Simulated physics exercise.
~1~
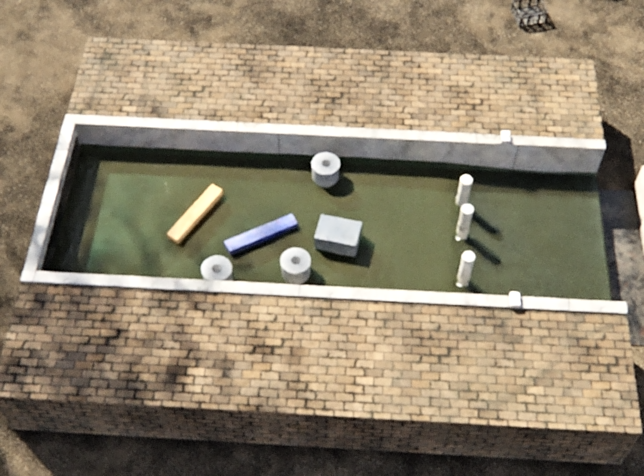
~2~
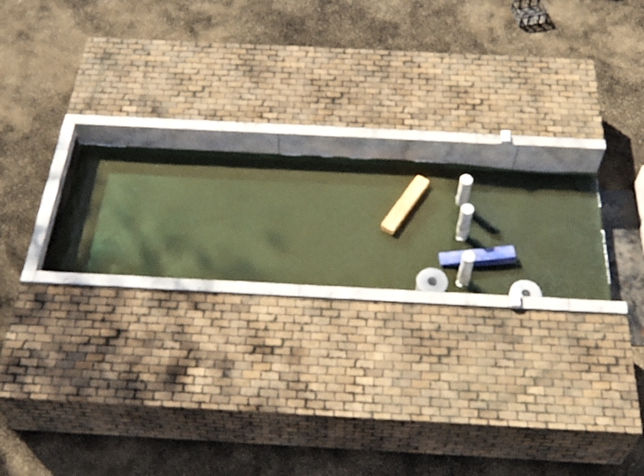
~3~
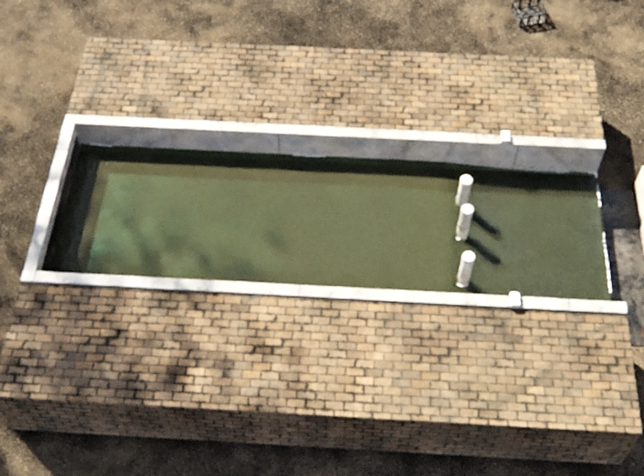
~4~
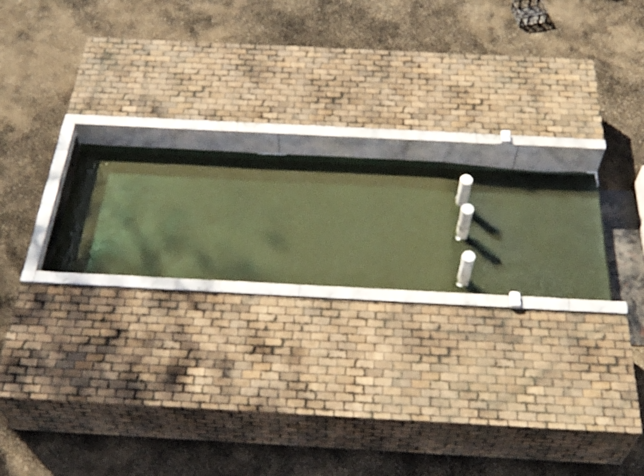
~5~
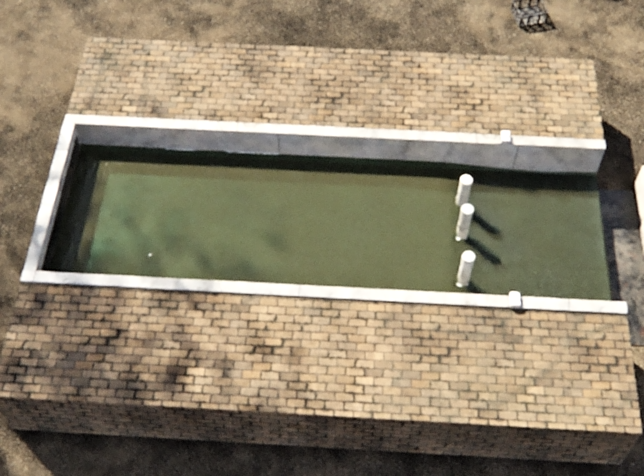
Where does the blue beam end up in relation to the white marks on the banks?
It ends up beyond the marks, having drifted right among the posts and then gone out of the channel.
